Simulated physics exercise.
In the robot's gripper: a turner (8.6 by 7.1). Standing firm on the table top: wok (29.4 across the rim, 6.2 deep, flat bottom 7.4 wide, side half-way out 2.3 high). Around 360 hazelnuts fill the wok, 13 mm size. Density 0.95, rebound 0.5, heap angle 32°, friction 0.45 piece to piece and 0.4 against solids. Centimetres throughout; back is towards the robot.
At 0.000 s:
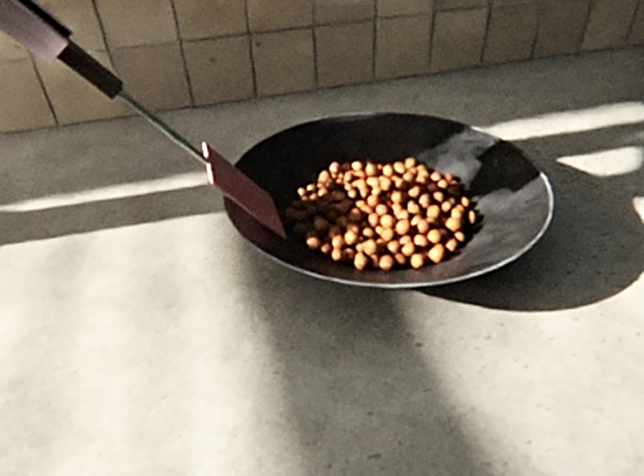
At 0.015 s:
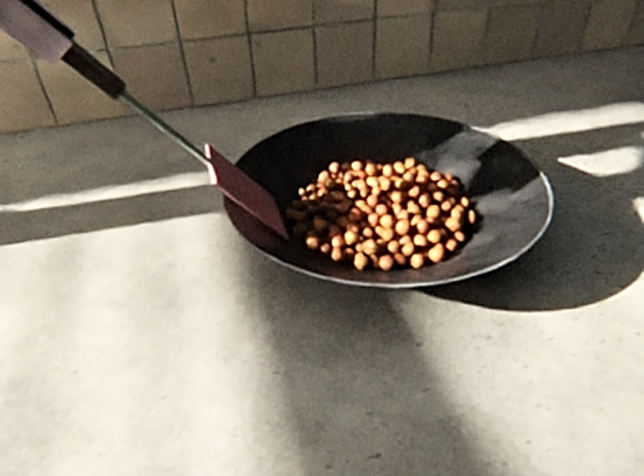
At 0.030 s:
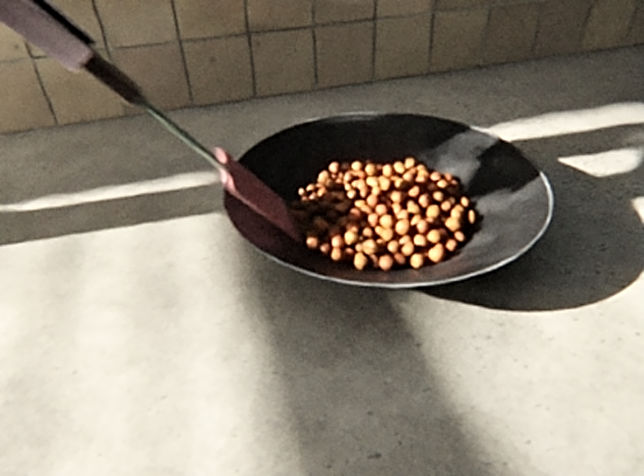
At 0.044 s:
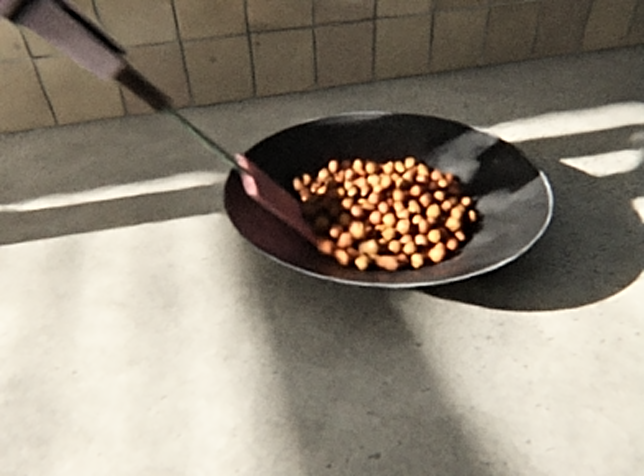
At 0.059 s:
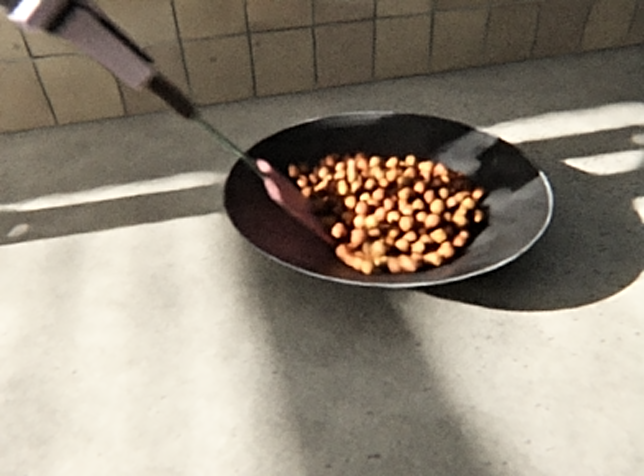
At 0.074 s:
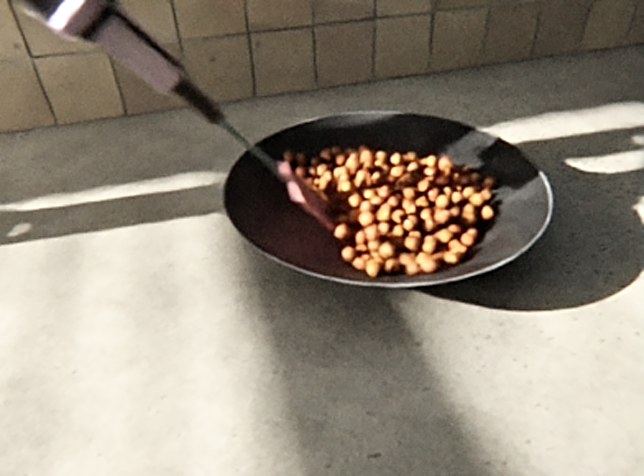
On a grey countertop beside a tiled wall, a dark turner enters the left side of a black wok and slides rightward into a heap of round brown nuts, nudging them a little toward the right side.
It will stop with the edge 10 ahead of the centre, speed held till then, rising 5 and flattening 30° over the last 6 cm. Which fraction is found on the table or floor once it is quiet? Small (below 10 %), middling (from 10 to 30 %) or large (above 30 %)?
On the table or floor the share is large, above 30 %.
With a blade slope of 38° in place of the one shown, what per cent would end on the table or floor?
It would be near 40 per cent.
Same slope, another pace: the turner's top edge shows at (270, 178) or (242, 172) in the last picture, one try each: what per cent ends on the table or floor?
Some 30 and 15 per cent.
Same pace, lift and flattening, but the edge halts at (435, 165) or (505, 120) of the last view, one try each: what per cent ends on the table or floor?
About 20 and 50 per cent.
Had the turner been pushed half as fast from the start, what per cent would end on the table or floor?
Then about 25 per cent.
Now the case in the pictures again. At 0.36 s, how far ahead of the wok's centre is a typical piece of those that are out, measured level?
About 30 cm.
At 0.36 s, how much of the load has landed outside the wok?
About 20 per cent.
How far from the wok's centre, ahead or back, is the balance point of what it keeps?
About 2.5 cm ahead.
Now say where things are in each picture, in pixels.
Turner top edge at (207, 162), sloping 52°; upper third of the load around (386, 201), from x 290 to 470, top at y 165; 360 in the wok, in the first picture.
Turner top edge at (210, 162), sloping 52°; upper third of the load around (386, 201), from x 290 to 470, top at y 165, in the second picture.
Turner top edge at (224, 167), sloping 52°; upper third of the load around (386, 201), from x 295 to 470, top at y 165, in the third picture.
Turner top edge at (246, 173), sloping 52°; upper third of the load around (384, 199), from x 300 to 470, top at y 165, in the fourth picture.
Turner top edge at (268, 178), sloping 52°; upper third of the load around (387, 195), from x 295 to 480, top at y 160, in the fifth picture.
Turner top edge at (289, 180), sloping 52°; upper third of the load around (398, 193), from x 290 to 490, top at y 150; 360 in the wok, in the sixth picture.
By 0.11 s, sloping 52°, highest piece 9 above the table; 360 in the wok.
By 0.15 s, sloping 45°, highest piece 10 above the table; 358 in the wok, 2 on the blade or in flight.
By 0.36 s, sloping 22°, highest piece 23 above the table; 198 in the wok, 72 on the table or floor, 90 on the blade or in flight.
By 1.41 s, sloping 22°, highest piece 4 above the table; 198 in the wok, 162 on the table or floor.
Final count, 198 in the wok, 162 on the table or floor. That is 45 % on the table or floor.
